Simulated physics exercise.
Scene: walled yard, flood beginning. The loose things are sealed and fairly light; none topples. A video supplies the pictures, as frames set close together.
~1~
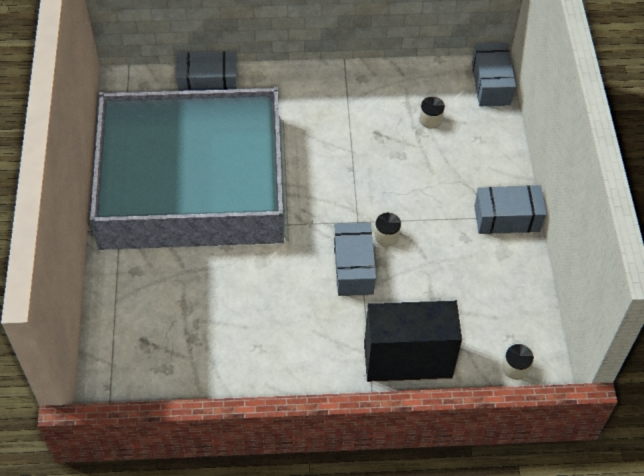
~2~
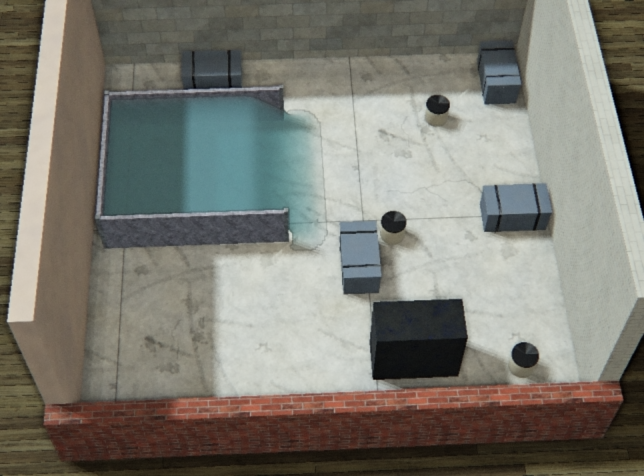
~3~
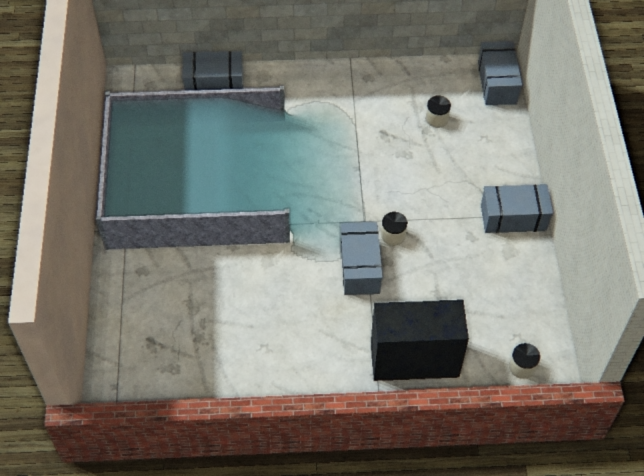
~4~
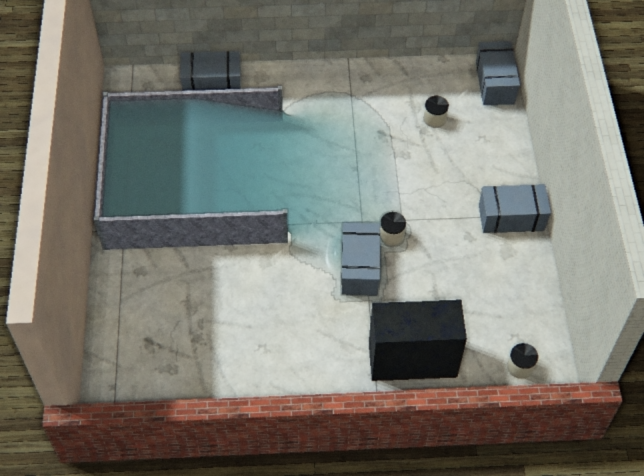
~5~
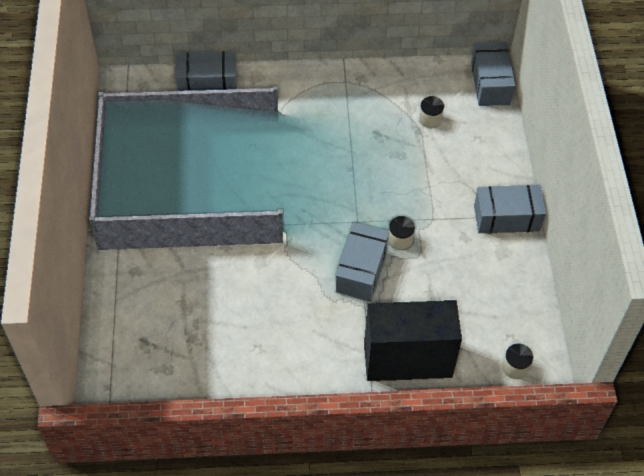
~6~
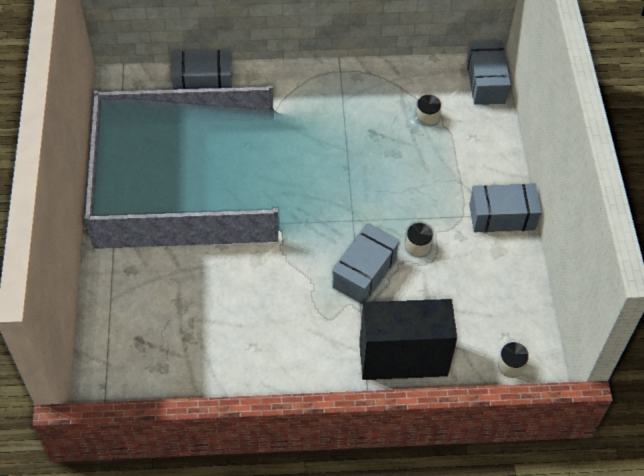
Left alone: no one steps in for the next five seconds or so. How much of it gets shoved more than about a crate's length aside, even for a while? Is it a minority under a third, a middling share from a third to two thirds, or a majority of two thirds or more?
A majority of two thirds or more.
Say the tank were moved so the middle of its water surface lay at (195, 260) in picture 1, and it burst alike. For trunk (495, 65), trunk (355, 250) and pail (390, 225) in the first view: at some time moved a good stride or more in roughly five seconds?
Object by object, in turn: Travelled a good distance, travelled a good distance, travelled a good distance.
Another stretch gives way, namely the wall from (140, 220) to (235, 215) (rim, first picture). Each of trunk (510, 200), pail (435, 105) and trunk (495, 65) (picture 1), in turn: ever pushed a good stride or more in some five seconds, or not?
Lab note - in sequence: Made it that far; never that far; never that far.
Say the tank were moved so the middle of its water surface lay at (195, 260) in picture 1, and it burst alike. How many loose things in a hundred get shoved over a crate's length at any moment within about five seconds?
By my reckoning, about 90 per cent.
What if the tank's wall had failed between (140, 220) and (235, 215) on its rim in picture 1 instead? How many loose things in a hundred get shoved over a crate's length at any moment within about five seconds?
By my reckoning, around 60 percent.
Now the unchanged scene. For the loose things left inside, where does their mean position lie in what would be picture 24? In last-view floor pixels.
The average sits close to (421, 236).
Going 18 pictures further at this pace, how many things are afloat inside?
The figure is 6.
A moment on, 3 of 7 are well off their spots; 0 afloat.
Next, 3 of 7 are well off their spots; 5 afloat.
Later, 4 of 7 are well off their spots; 6 afloat.
In the end, 6 of 7 are well off their spots, and 6 have been at some point; 6 afloat.
